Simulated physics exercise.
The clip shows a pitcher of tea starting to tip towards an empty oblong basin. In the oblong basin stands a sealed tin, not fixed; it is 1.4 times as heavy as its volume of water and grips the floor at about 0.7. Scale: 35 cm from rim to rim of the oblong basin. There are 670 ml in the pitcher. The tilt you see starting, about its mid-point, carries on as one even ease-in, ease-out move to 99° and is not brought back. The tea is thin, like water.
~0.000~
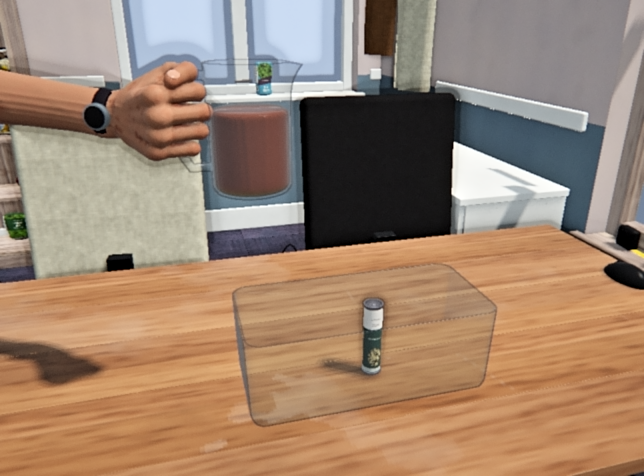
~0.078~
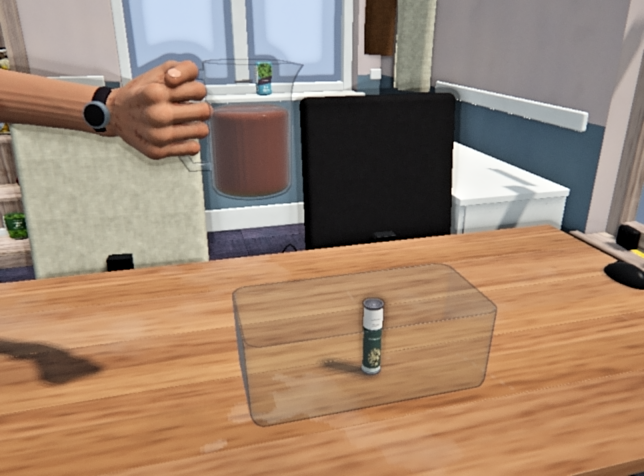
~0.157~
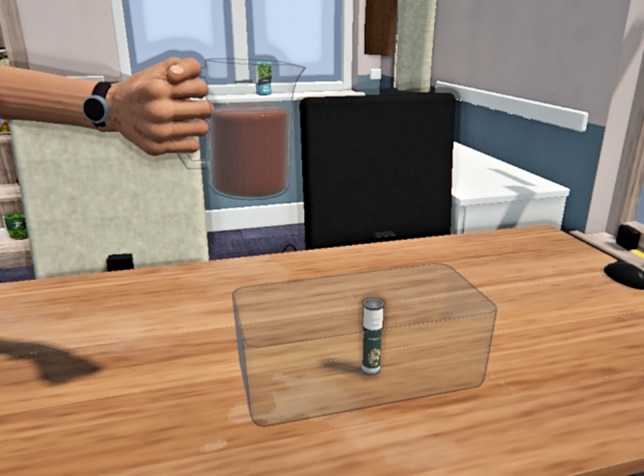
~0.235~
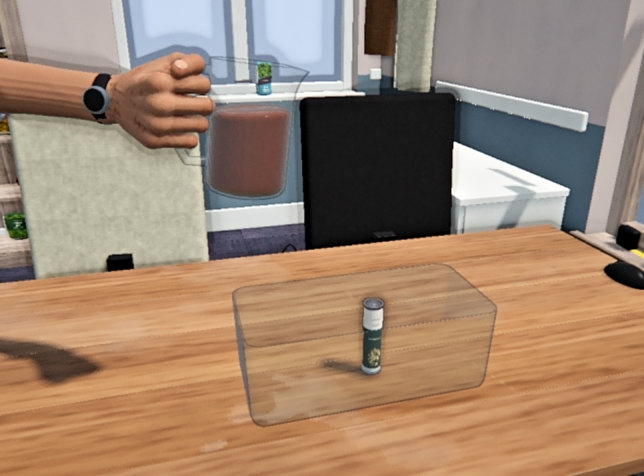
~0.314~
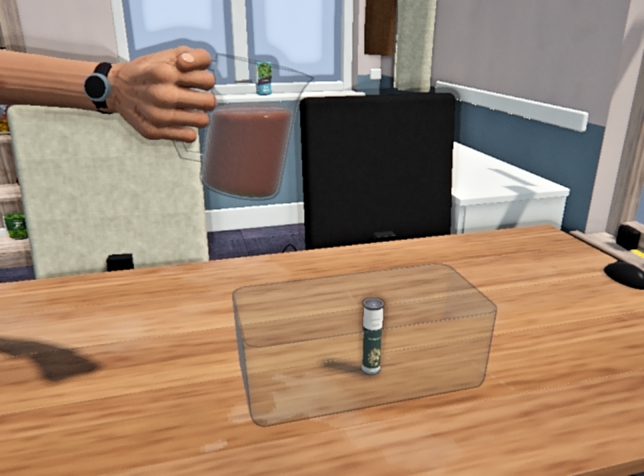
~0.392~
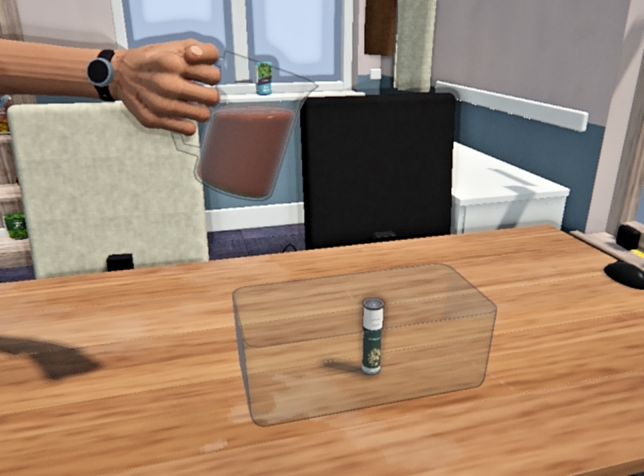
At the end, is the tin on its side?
The tin stays up.
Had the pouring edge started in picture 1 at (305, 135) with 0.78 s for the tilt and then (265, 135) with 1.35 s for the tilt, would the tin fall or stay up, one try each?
First it goes over; then it stays up.
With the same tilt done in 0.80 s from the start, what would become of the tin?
Then it remains upright.
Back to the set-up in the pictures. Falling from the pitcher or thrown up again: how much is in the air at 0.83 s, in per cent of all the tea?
Near 4 in a hundred.
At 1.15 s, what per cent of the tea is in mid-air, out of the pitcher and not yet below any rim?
Some 30 per cent.
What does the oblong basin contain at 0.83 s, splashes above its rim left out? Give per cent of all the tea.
Some 0 per cent.
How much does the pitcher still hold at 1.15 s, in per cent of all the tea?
Near 52 in a hundred.
Then, 0.83 s in, the tilt is 67° and 96 per cent is still to pour; the tin stands where it began.
Then, 1.15 s in, the tilt is 94° and 53 per cent is still to pour; the tin stands where it began.
Then, 1.49 s in, the tilt is 99° and 12 per cent is still to pour; the tin stands where it began.
Then, 1.85 s in, the tilt is 99° and 2 per cent is still to pour; the tin stands where it began.
Finally, the tin stands where it began.
